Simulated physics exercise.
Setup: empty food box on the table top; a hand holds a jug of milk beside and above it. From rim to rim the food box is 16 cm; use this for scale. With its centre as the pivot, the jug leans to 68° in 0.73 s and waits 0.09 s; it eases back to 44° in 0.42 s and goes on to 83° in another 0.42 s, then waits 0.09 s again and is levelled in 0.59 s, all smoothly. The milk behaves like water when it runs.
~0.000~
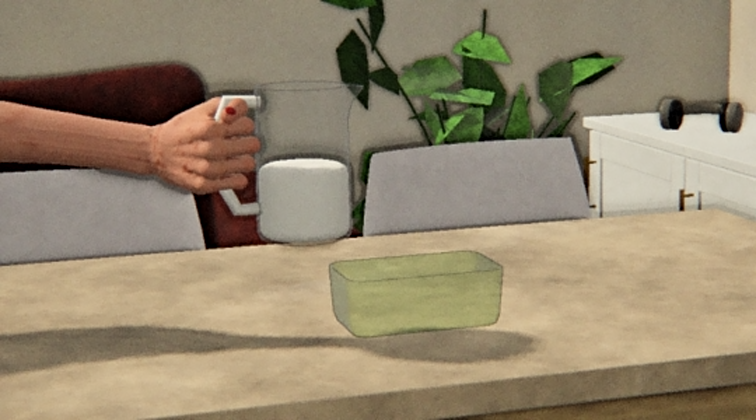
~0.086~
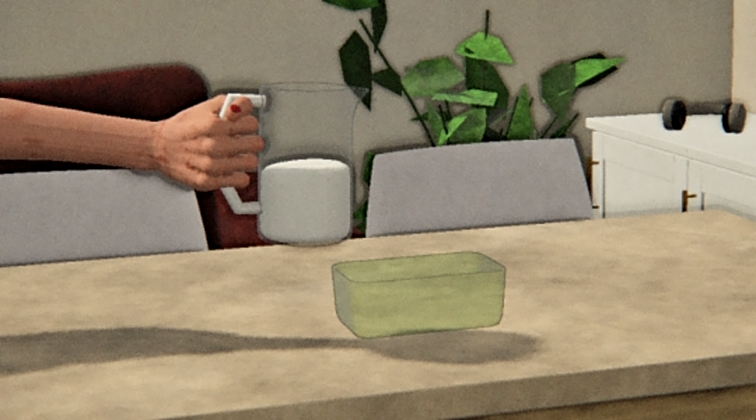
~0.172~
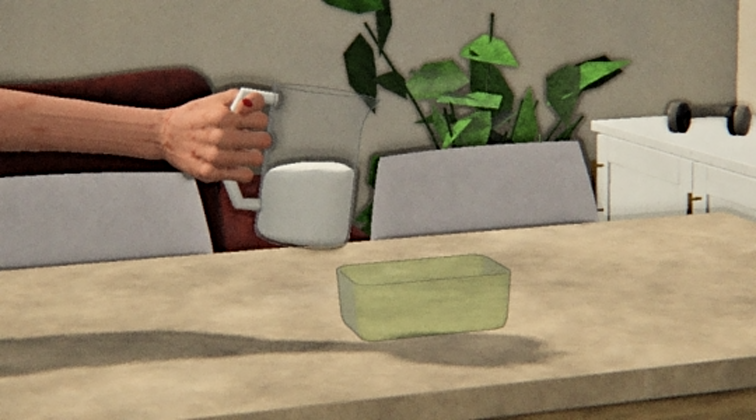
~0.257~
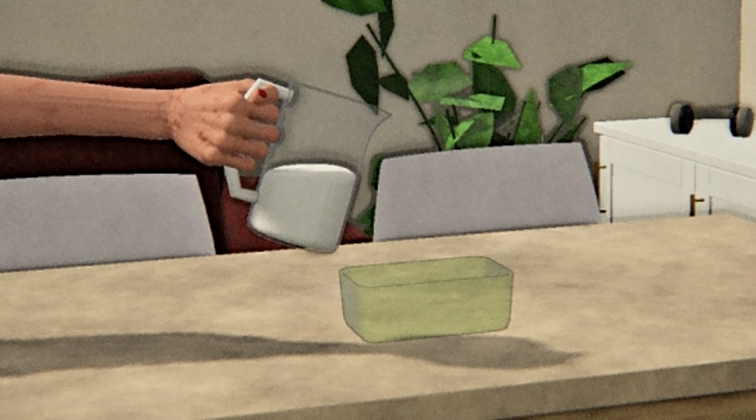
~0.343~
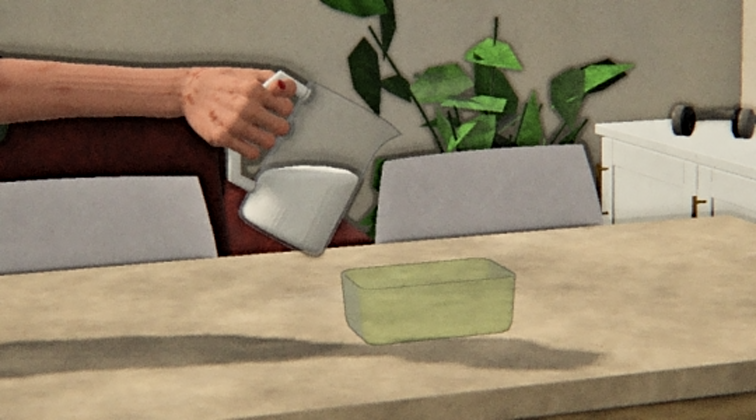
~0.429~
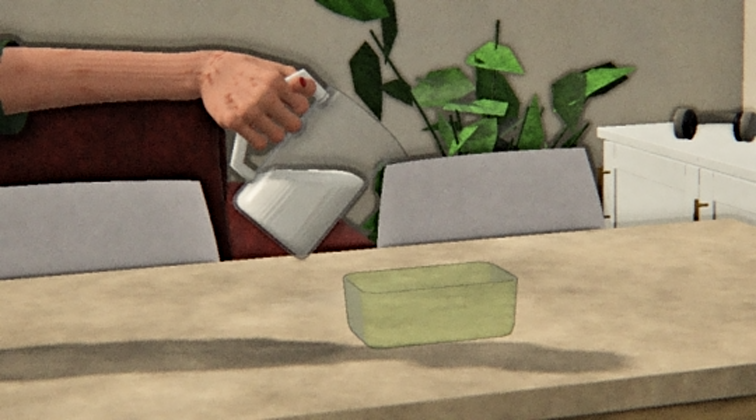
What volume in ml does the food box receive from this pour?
About 205 ml.
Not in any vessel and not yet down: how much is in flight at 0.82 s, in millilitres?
About 20 ml.
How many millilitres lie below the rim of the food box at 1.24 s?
Estimate: Close to 60 ml.
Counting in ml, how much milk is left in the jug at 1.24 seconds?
I'd guess around 390 ml at that point.
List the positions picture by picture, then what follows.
It leans 0°; its right rim is at (362, 85); the milk meets the walls at (259, 169) and (343, 164); the food box's rim runs from (338, 275) to (490, 261), in the first picture.
It leans 2°; its right rim is at (368, 88); the milk meets the walls at (262, 172) and (346, 163), in the second picture.
It leans 9°; its right rim is at (380, 99); the milk meets the walls at (265, 175) and (351, 167), in the third picture.
It leans 19°; its right rim is at (392, 113); the milk meets the walls at (263, 176) and (352, 169), in the fourth picture.
It leans 31°; its right rim is at (402, 133); the milk meets the walls at (251, 189) and (355, 173), in the fifth picture.
It leans 43°; its right rim is at (408, 156); the milk meets the walls at (242, 190) and (362, 176), in the sixth picture.
After 0.82 s the tilt is 68° and the food box has 5 ml, the jug 430 ml, and 0 ml is on the table top.
After 1.24 s the tilt is 44° and the food box has 55 ml, the jug 390 ml, and 5 ml is on the table top.
After 1.75 s the tilt is 83° and the food box has 90 ml, the jug 315 ml, and 10 ml is on the table top.
After 2.17 s the tilt is 16° and the food box has 200 ml, the jug 235 ml, and 15 ml is on the table top.
In the end the food box has 205 ml, the jug 235 ml, and 15 ml is on the table top.
